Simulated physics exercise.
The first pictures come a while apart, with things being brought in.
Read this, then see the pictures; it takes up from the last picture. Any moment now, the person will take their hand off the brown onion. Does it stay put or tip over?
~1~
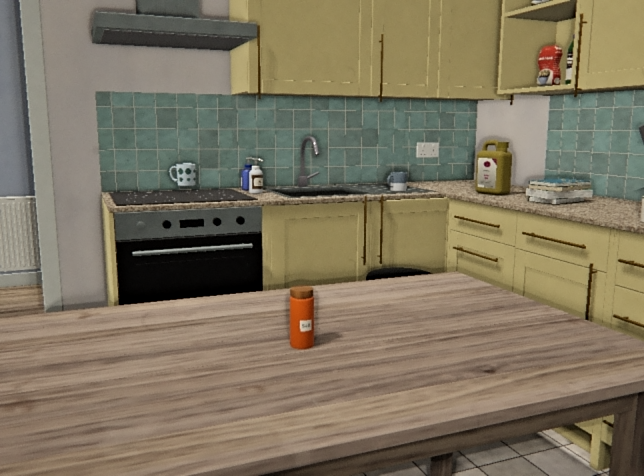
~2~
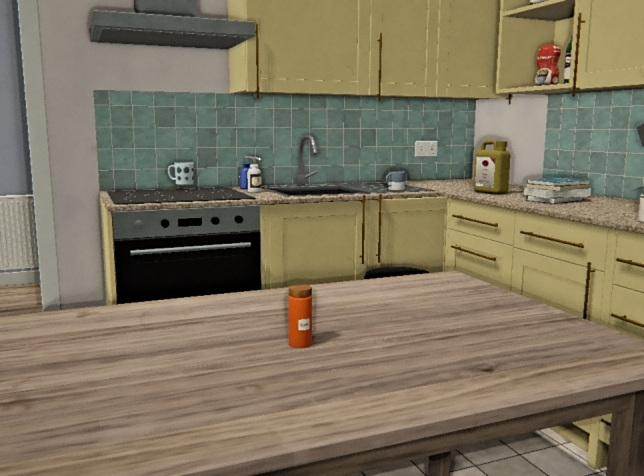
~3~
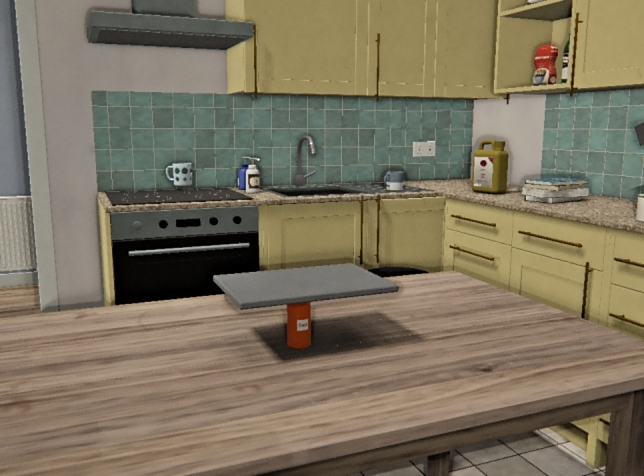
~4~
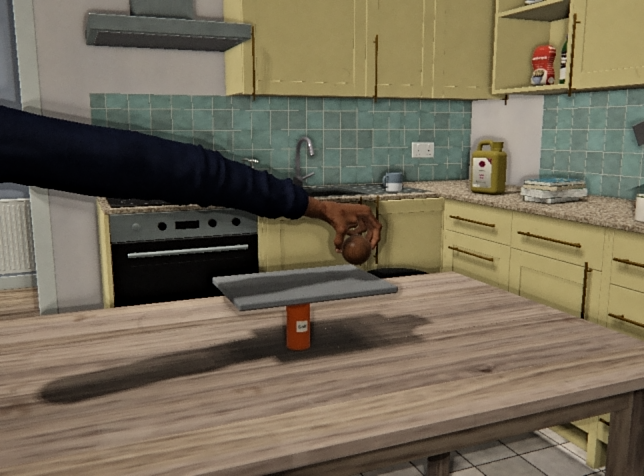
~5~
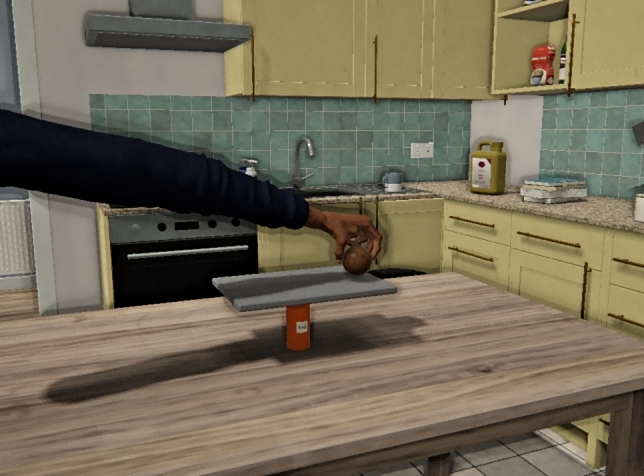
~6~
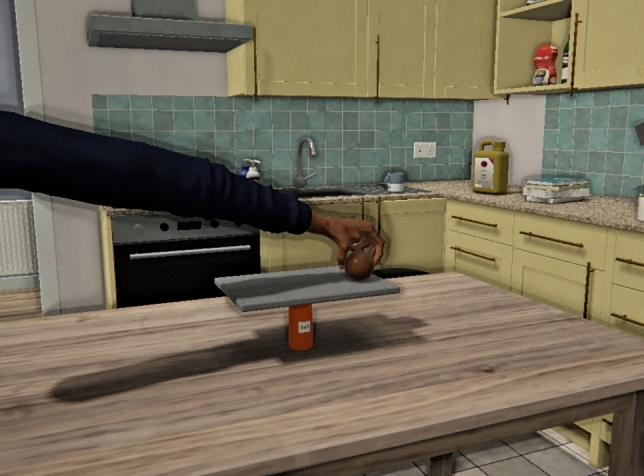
I expect it to fail to stay steady.
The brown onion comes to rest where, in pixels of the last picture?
Somewhere around (390, 326) in the last picture.
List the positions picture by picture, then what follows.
In the first frame, the last thing is not in view yet; orange shaker (302, 317).
In the second frame, the last thing is not in view yet; orange shaker (300, 316).
In the third frame, the last thing is not in view yet; orange shaker (299, 316).
In the fourth frame, on its way; brown onion (356, 250); orange shaker (298, 318).
In the fifth frame, on its way; brown onion (357, 260); orange shaker (298, 318).
In the sixth frame, in place under the hand; brown onion (359, 265); orange shaker (301, 318).
Then, 0.30 s later than the last frame, brown onion now fallen; grey lid tilted by 26°.
Then, 0.50 s later than the last frame, grey lid tilted by 55°.
Then, 0.80 s later than the last frame, grey lid tilted by 45°.
When it is over, fallen, brown onion; lying over in the stack, grey lid; orange shaker as before. End places, in pixels of the last picture, brown onion near (389, 326). The stack gives way.
